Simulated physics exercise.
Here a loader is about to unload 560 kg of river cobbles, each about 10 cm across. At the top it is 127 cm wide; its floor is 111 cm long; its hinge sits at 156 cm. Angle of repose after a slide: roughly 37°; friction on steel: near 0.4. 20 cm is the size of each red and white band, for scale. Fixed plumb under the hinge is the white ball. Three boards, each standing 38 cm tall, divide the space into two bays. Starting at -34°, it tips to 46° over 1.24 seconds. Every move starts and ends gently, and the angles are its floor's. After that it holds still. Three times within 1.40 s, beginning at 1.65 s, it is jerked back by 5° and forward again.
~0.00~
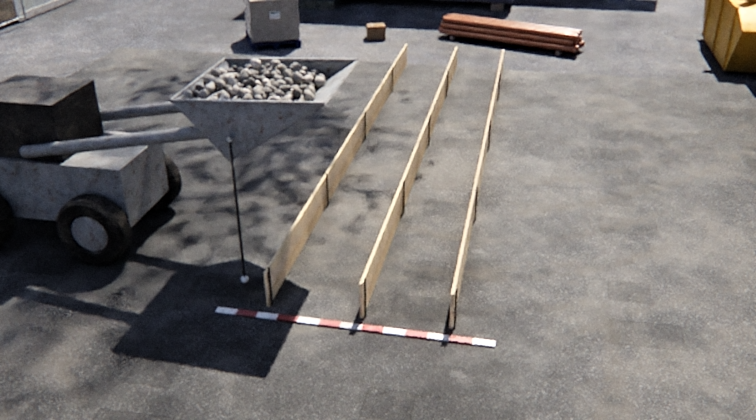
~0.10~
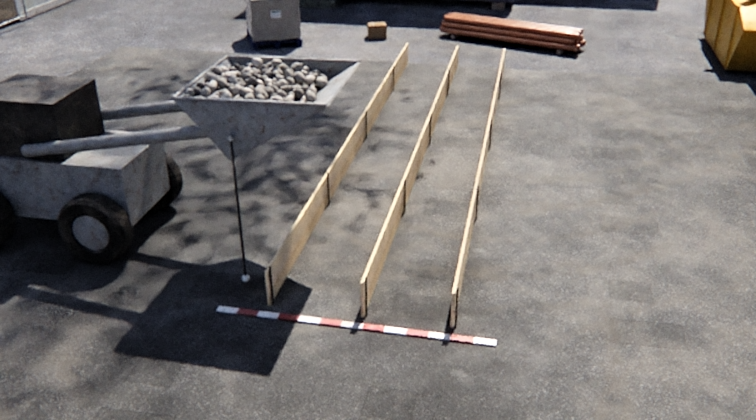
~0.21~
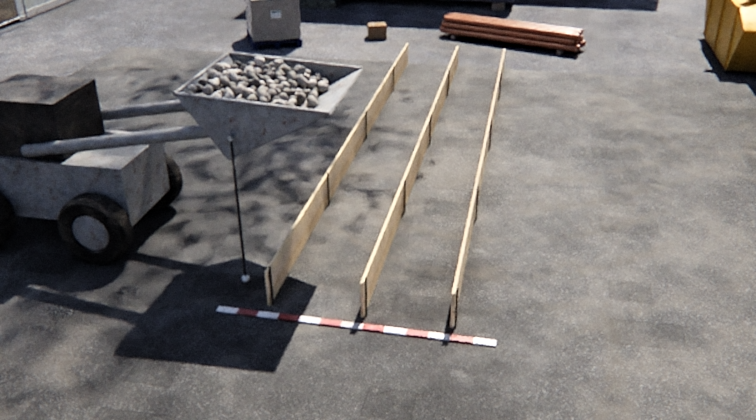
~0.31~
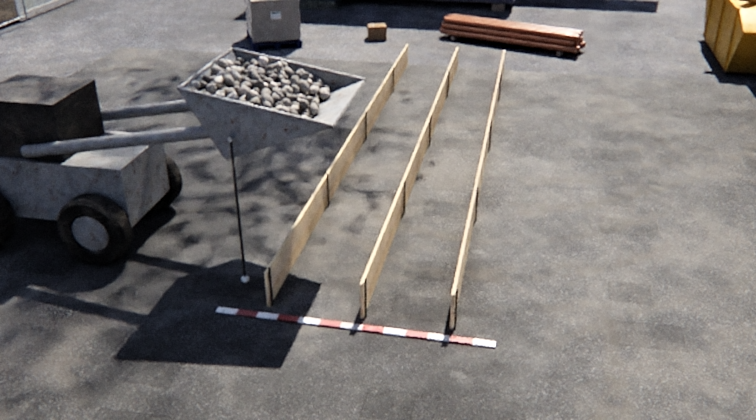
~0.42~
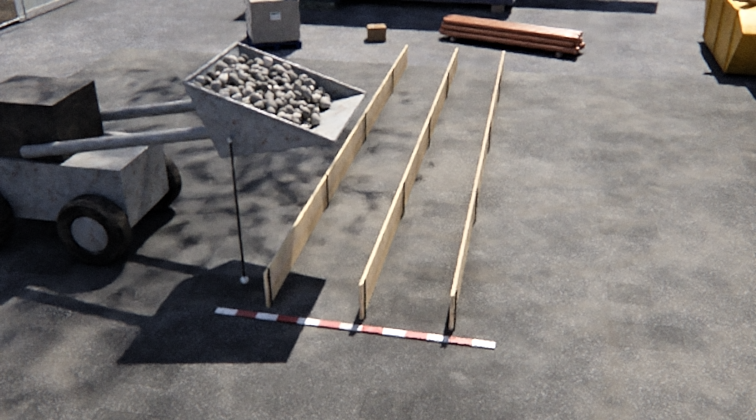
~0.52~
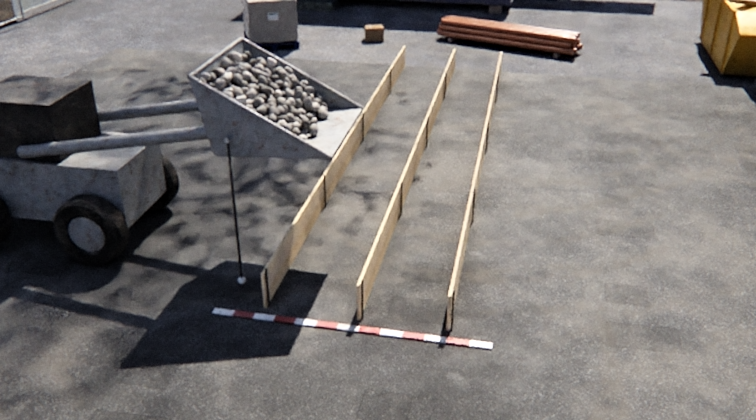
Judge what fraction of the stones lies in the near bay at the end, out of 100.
About 100 out of 100.
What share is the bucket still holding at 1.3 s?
Still inside: Around 45 %.
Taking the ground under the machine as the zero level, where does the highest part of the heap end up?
Some 44 cm above that level.
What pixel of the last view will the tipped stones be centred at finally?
At about pixel (350, 251) in the last view.
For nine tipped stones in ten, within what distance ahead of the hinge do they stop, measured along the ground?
I'd say near 120 cm ahead of it.
After 0.9 s the floor is at 34°; 100 % in the bucket; the foremost stones are at (322, 168).
After 1.3 s the floor is at 46°; 45 % in the bucket, 55 % in the near bay; the foremost stones are at (370, 252).
After 3.5 s the floor is at 46°; 0 % in the bucket, 98 % in the near bay, 2 % in the far bay; the foremost stones are at (423, 261).
After 6.3 s the floor is at 46°; 0 % in the bucket, 98 % in the near bay, 2 % in the far bay; the foremost stones are at (423, 261).
